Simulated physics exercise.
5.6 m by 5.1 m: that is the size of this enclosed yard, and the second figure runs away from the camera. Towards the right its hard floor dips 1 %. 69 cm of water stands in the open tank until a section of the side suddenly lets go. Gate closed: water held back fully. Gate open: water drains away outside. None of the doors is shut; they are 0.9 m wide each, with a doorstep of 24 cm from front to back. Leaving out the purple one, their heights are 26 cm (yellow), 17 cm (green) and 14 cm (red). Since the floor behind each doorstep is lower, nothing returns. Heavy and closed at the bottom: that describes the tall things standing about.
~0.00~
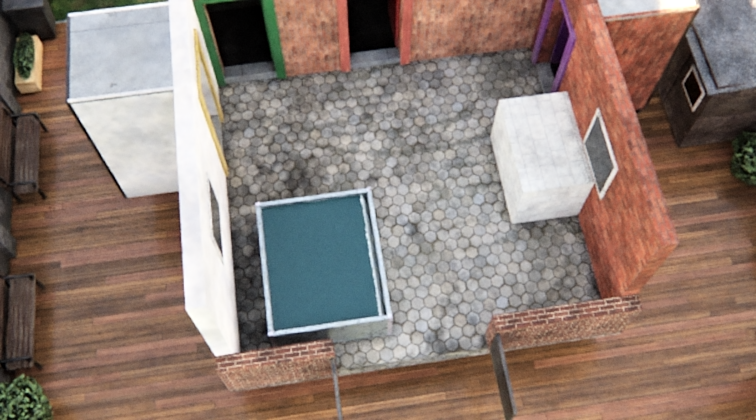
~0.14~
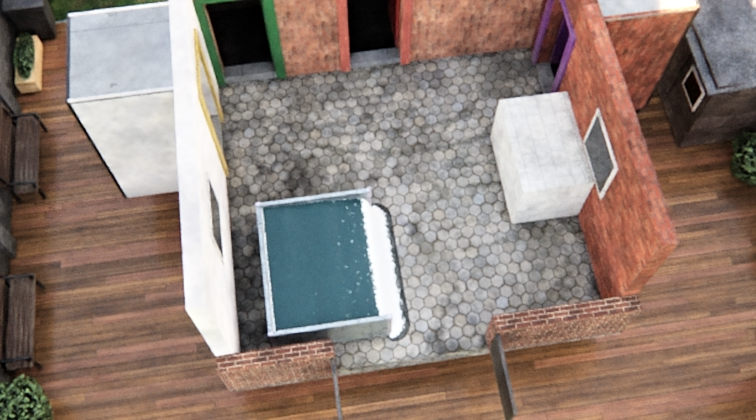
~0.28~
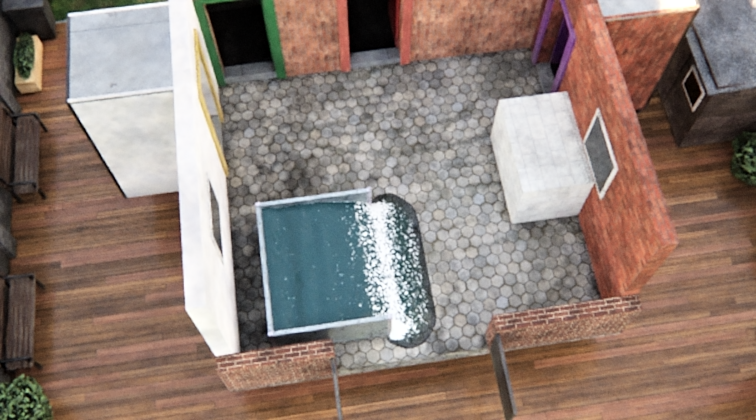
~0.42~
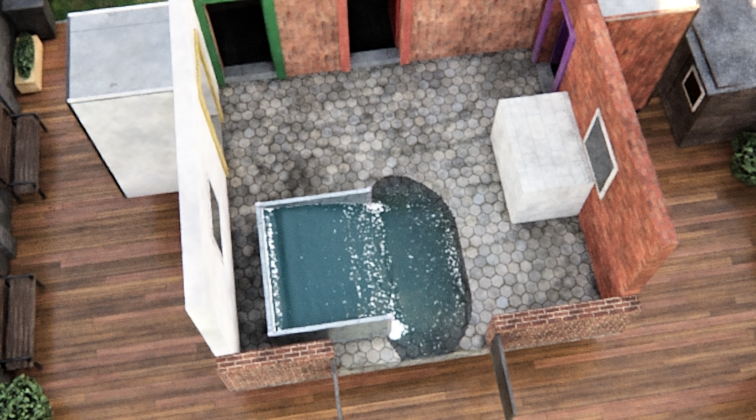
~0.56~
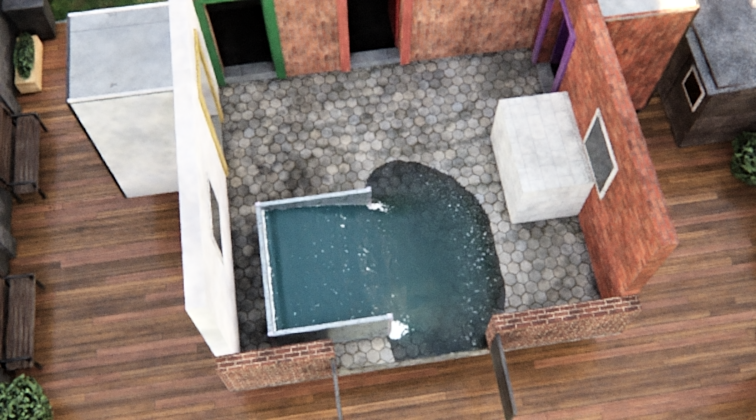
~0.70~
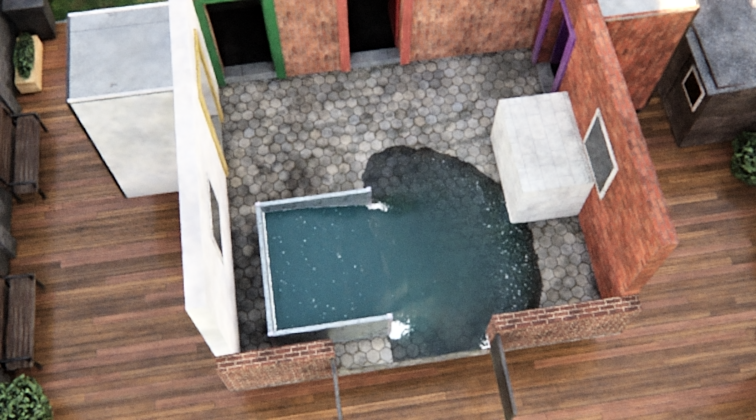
Water pours from the right side of an open tank and spreads across the paved yard.
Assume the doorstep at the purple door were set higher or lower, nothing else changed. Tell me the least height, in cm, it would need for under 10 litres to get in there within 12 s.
You would need roughly 10.5 cm.
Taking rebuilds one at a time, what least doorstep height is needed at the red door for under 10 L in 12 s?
At red, about 11.0 cm.
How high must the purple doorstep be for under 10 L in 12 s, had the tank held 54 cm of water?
Around 8.5 cm high.
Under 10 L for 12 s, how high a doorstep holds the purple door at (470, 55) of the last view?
It needs roughly 16 cm.
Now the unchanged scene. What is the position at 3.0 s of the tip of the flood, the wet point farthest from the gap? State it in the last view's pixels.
(531, 49).
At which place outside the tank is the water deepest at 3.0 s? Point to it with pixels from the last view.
(579, 220).
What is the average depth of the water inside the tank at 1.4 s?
It averages close to 27 centimetres.
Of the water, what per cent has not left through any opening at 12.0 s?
Close to 68 in a hundred.
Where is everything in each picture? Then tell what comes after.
In the first frame, still water, 69 cm deep, in the open tank at (322, 261); the purple door at (552, 52) is dry.
In the second frame, water pours out at (377, 265) and has run 0.3 m, to a hidden place; about 9 cm deep outside, 69 cm at the back.
In the third frame, the front is at (430, 321), 0.7 m from the gap at (377, 266); 1.4 m2 of floor is wet, 67 cm left at the back.
In the fourth frame, water pours out at (377, 266) and has run 1.3 m, to (466, 304); about 10 cm deep outside, 59 cm at the back.
In the fifth frame, the front is at (500, 299), 1.8 m from the gap at (377, 266); 5.0 m2 of floor is wet, 59 cm left at the back.
In the sixth frame, the front is at (536, 287), 2.4 m from the gap at (377, 266); 6.7 m2 of floor is wet, 55 cm left at the back; 2.2 m in a straight line remain to the purple door at (552, 52).
After 1.4 s water covers 40 % of the floor, deepest (44 cm) near (606, 314); it has not reached the purple door.
After 3.0 s water covers 55 % of the floor, deepest (38 cm) near (579, 220); 6 cm at the purple door, 0 litres in over its 6 cm doorstep.
After 12.0 s water covers 95 % of the floor, deepest (12 cm) near (583, 318); 8 cm at the purple door, 86 litres in over its 6 cm doorstep.
At the purple door as built, the water arrived by 2.6 s and peaked near 11 cm at 7.8 s.
With a doorstep of 9.5 cm, 19 litres would have come in within the 12 s; with 13 cm, 1 litre. So under 10 litres takes about 10.5 cm.
